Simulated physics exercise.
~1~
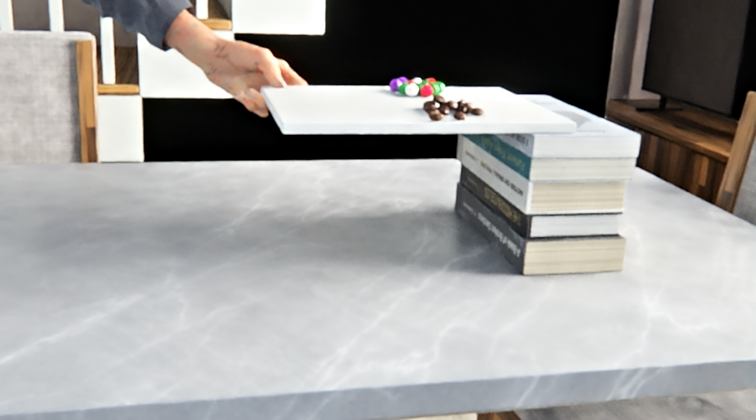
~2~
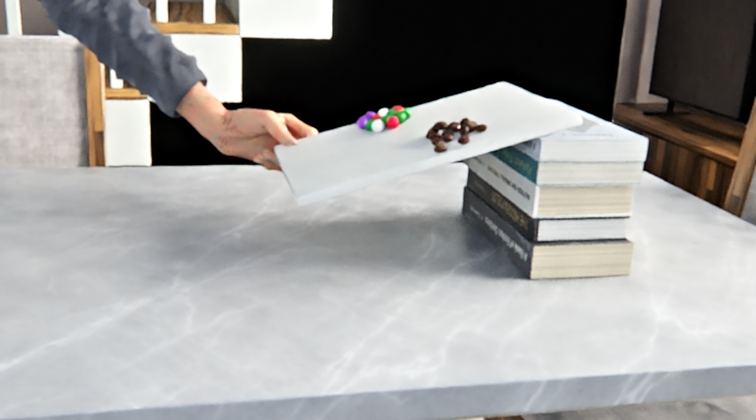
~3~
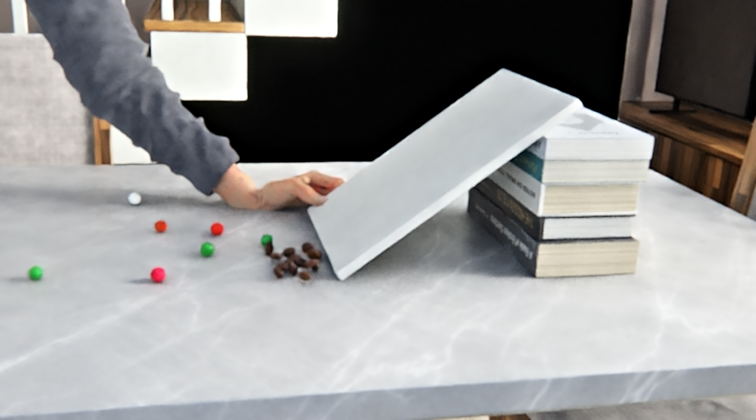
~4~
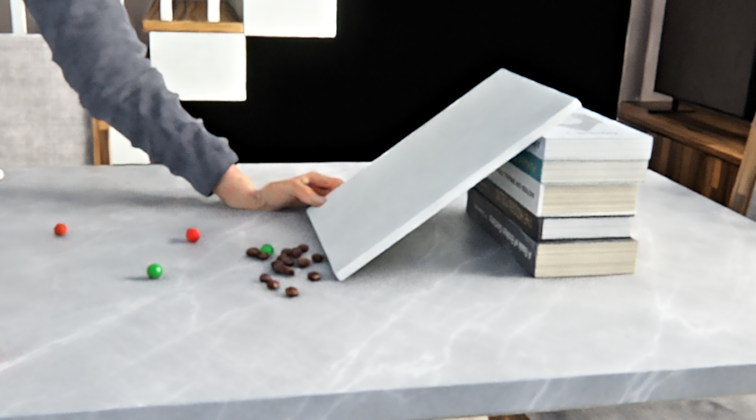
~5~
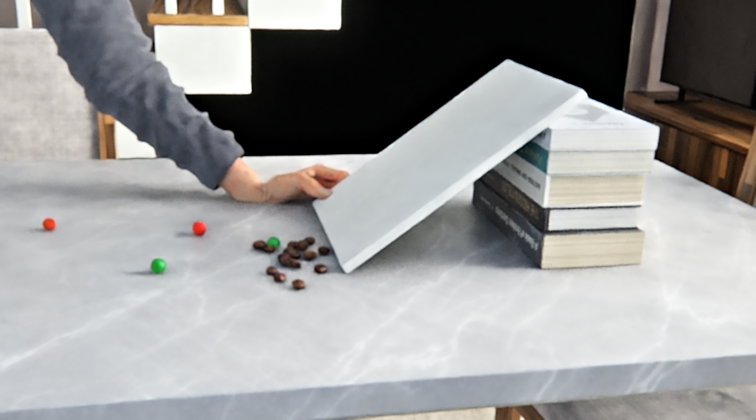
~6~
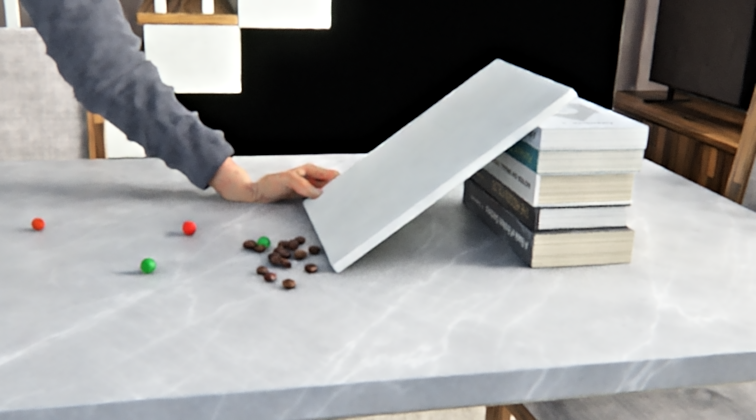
A hand lowering one end of a white board propped on books, coloured balls rolling far left, brown beans stopping near its foot.
